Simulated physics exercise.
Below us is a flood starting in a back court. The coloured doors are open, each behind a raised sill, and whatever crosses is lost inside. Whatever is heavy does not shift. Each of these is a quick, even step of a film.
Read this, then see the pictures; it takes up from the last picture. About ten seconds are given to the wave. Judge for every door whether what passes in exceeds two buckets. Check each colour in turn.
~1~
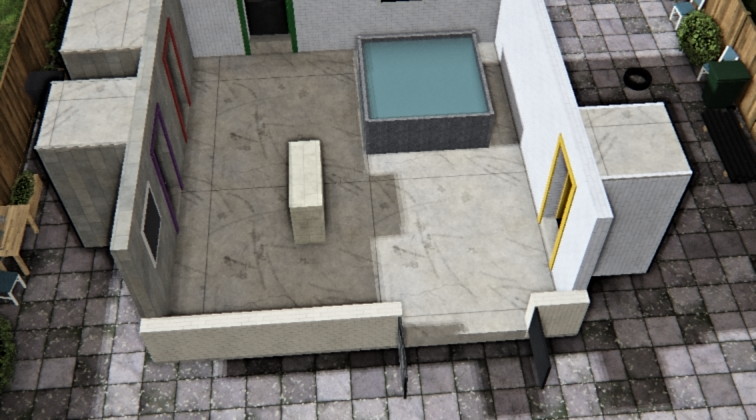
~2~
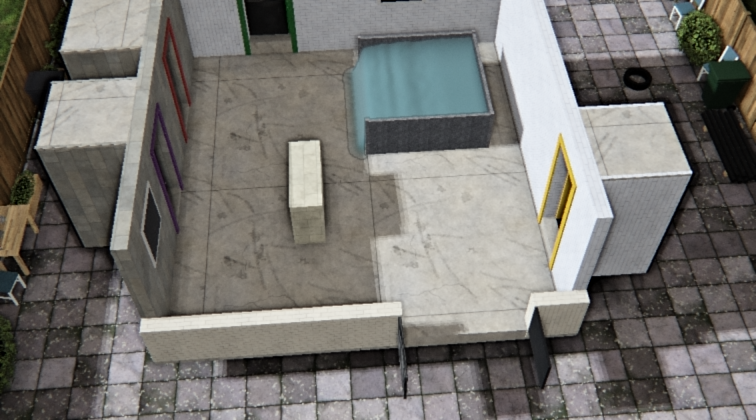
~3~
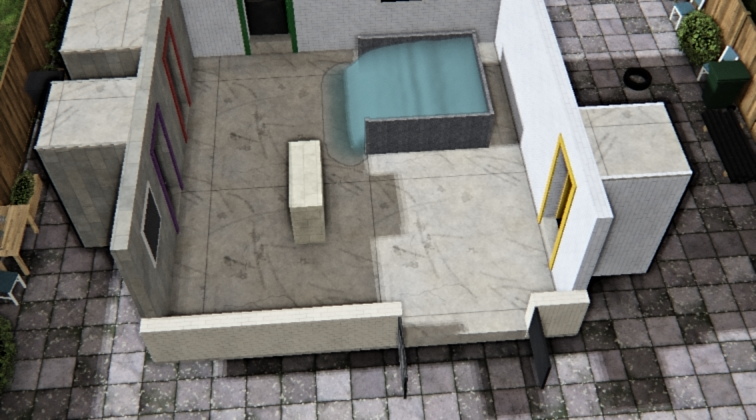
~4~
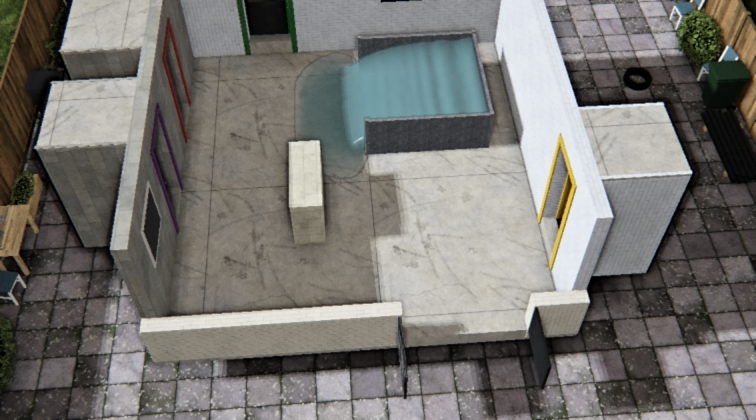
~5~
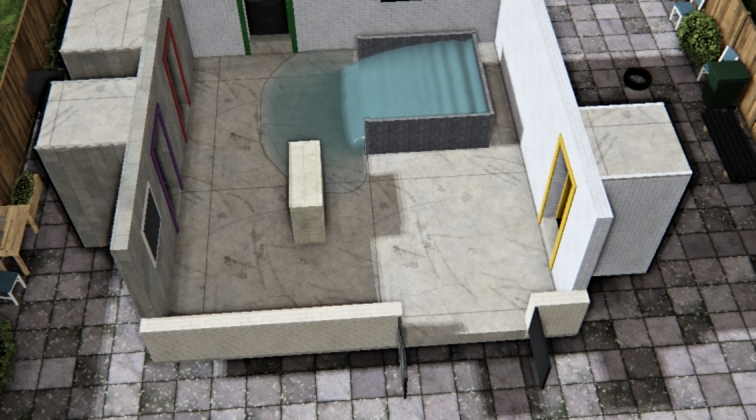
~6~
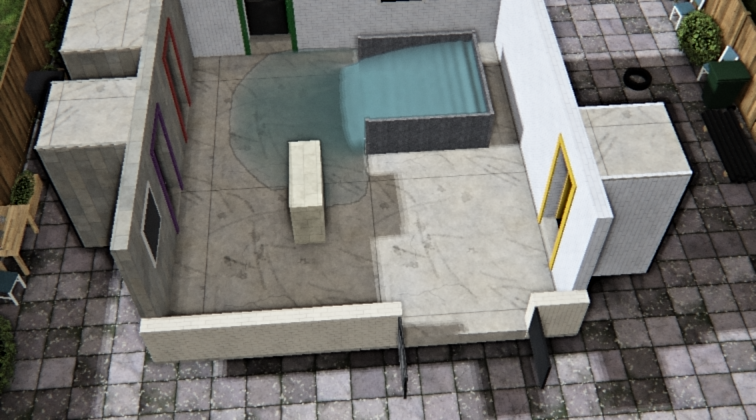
At the end, I expect the red door to go over the limit. I expect the yellow door to stay within two buckets. I expect the green door to stay within two buckets. I expect the purple door to go over the limit.
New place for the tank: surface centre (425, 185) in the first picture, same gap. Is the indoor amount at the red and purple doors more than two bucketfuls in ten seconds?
Looking at it, red breaks the limit and purple comes in under.
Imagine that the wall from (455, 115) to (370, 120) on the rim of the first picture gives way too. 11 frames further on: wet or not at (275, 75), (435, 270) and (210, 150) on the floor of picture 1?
The first spot is spared, the second soaked and the third spared.
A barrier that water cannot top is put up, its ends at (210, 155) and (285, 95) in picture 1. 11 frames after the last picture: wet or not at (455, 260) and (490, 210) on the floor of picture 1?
Result, in order: Bone-dry / bone-dry.
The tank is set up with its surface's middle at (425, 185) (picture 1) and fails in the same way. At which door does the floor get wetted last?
Note: The yellow door.
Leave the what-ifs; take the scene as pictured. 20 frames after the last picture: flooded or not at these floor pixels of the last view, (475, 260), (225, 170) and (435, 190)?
As listed, the points end up high and dry, soaked and high and dry.
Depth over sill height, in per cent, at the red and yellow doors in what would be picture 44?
Near 120 and 0 per cent, in that order.
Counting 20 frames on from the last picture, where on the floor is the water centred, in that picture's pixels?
I'd put my finger on (283, 136).
A moment on, water covers 40 % of the floor; the red door far over two buckets in, the yellow door not reached, the green door wet at the sill, nothing in, the purple door wet at the sill, nothing in.
Next, water covers 45 % of the floor; the red door far over two buckets in, the yellow door not reached, the green door wet at the sill, nothing in, the purple door over two buckets in.
Then, water covers 50 % of the floor; the red door far over two buckets in, the yellow door not reached, the green door wet at the sill, nothing in, the purple door far over two buckets in.
Later, water covers 85 % of the floor; the red door far over two buckets in, the yellow door not reached, the green door wet at the sill, nothing in, the purple door far over two buckets in.
In the end, water covers 100 % of the floor; the red door far over two buckets in, the yellow door wet at the sill, nothing in, the green door wet at the sill, nothing in, the purple door far over two buckets in.
